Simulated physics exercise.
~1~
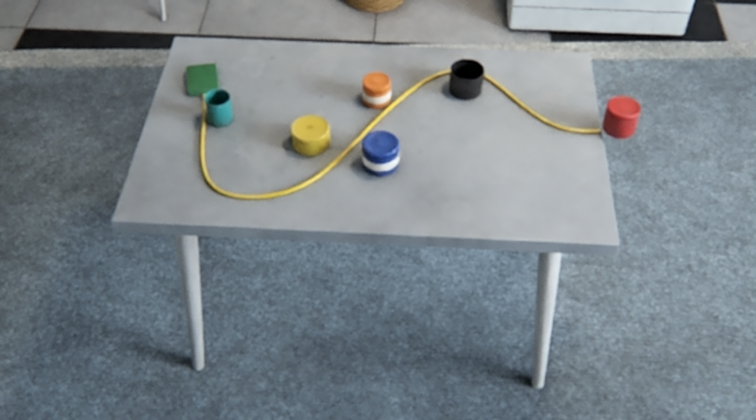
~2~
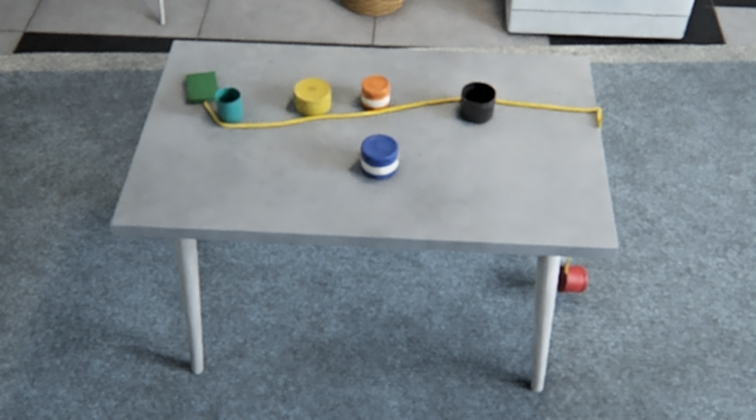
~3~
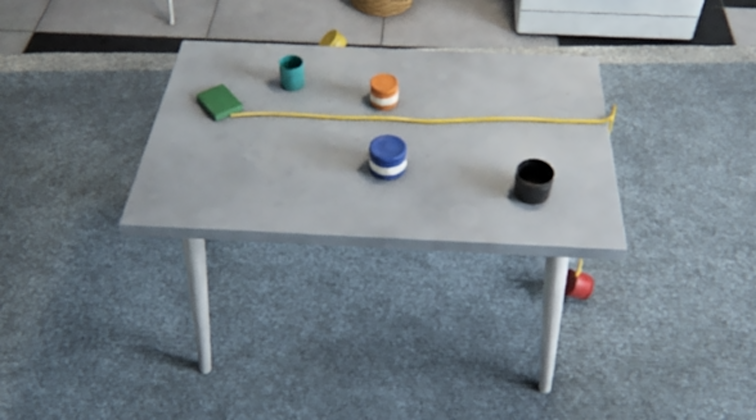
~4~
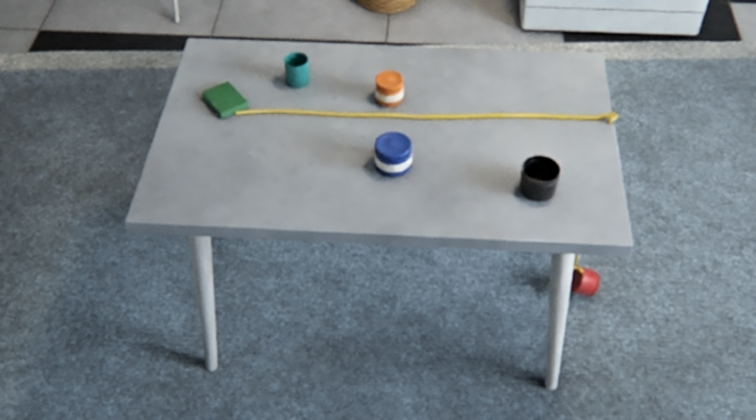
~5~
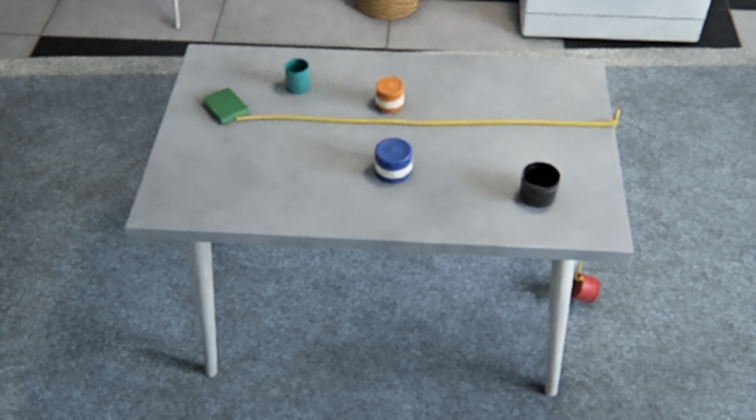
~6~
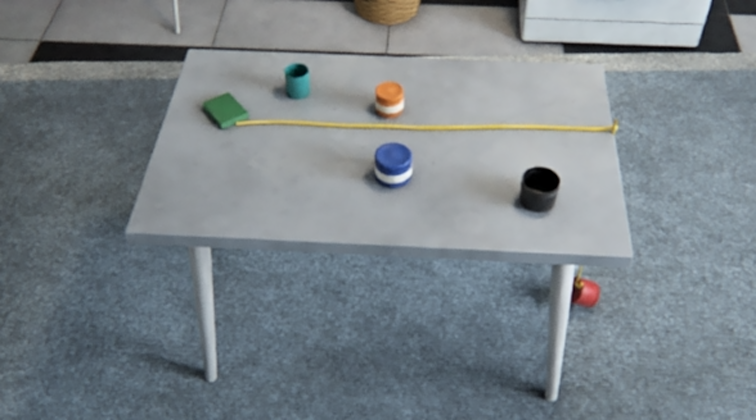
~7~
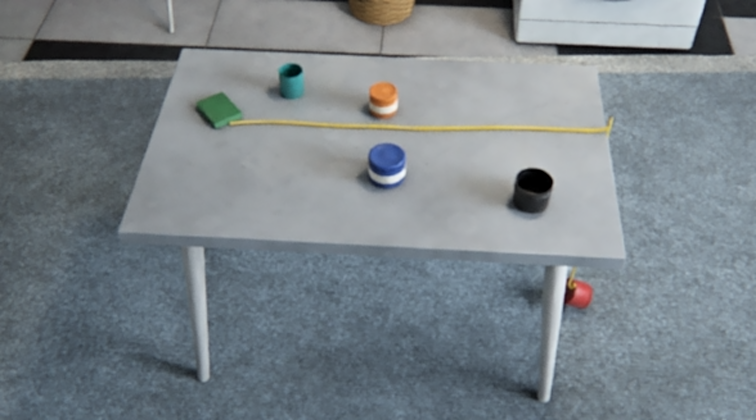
A red cylinder dropped off the right side of a gray table, pulling its yellow cord taut, which swept a yellow tub over the back edge and shifted black and teal cups, before the cylinder hung below while blue and orange containers stayed put.
